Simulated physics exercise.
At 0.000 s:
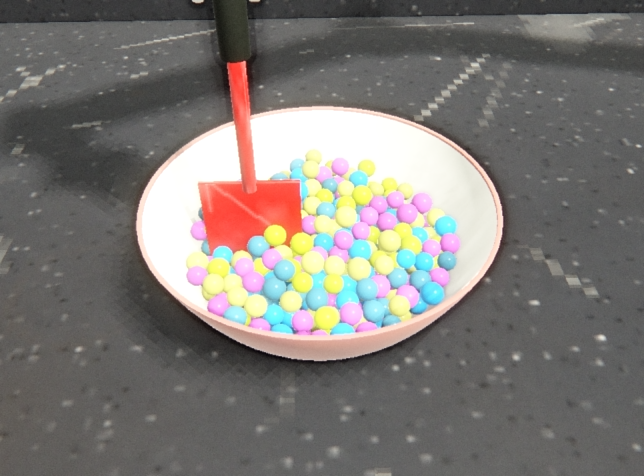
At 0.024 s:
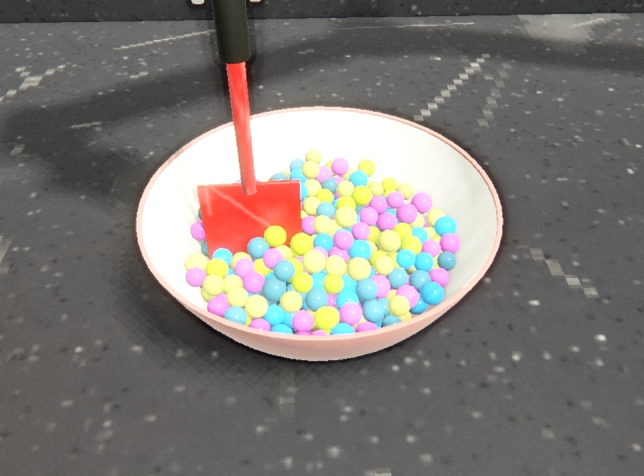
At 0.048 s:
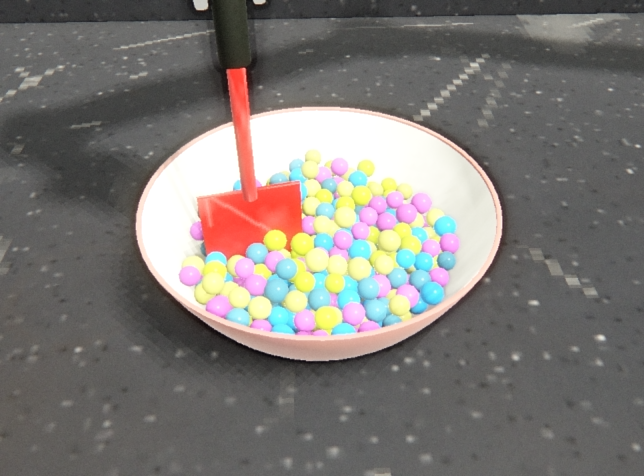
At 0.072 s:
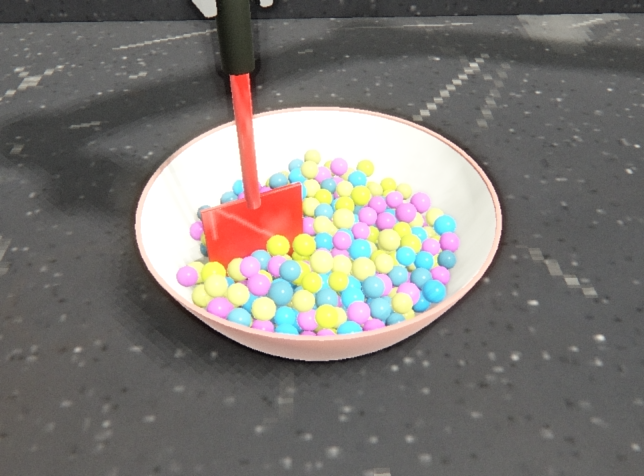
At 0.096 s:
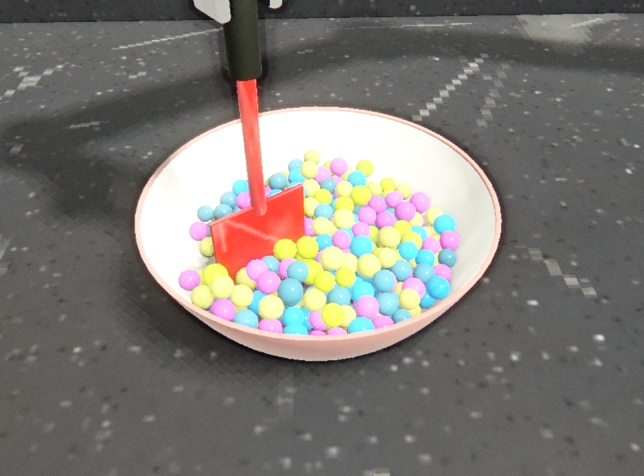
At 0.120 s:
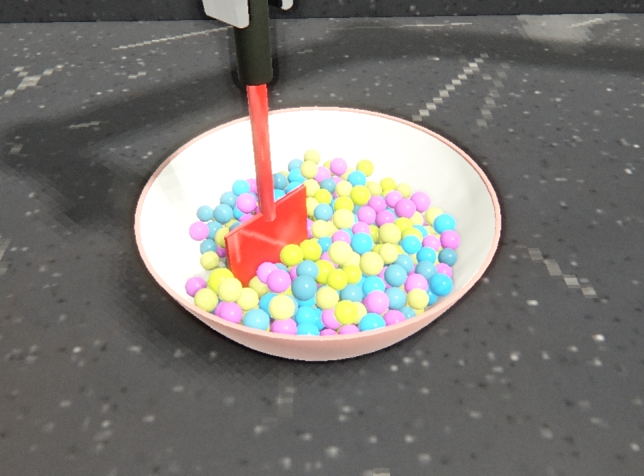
Red paddle in a robot's gripper pushing through pastel round sweets in a still white bowl, sweeping nearer and slightly right while turning.
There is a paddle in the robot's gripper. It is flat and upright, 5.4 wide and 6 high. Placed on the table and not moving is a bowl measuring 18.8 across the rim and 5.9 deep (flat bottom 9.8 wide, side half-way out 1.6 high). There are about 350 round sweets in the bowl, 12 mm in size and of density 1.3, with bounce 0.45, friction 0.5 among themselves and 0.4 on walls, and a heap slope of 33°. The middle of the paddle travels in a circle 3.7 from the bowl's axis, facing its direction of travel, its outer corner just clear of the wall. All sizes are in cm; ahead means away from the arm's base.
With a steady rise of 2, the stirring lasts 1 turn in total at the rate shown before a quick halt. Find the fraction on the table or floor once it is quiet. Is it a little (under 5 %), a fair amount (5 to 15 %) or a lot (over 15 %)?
A fair amount, 5 to 15 %.
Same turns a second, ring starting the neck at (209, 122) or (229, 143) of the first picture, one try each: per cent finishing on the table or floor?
Roughly 5 % and 15 %.
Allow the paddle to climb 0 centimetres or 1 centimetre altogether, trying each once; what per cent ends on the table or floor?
Close to 15 percent and close to 10 percent.
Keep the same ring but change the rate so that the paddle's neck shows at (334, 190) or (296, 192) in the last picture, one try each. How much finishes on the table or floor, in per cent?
It comes to roughly 35 per cent and then 25 per cent.
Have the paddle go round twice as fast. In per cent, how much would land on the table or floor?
Then roughly 35 per cent.
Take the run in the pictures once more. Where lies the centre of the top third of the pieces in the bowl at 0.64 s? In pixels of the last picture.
Estimated centre: (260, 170).
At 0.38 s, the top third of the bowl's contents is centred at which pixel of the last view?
Around pixel (421, 190).
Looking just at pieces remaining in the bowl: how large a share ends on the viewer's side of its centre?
I'd put it at roughly 55 per cent.
After 0.38 s, 168° round, highest piece 8 above the table; 344 in the bowl, 2 on the table or floor, 7 in flight or on the tool.
After 0.64 s, 290° round, highest piece 8 above the table; 328 in the bowl, 22 on the table or floor, 3 in flight or on the tool.
After 0.97 s, 0° round, highest piece 6 above the table; 322 in the bowl, 31 on the table or floor.
After 1.67 s, 0° round, highest piece 5 above the table; 322 in the bowl, 31 on the table or floor.
In the end, 322 in the bowl, 31 on the table or floor. That is 9 % on the table or floor.
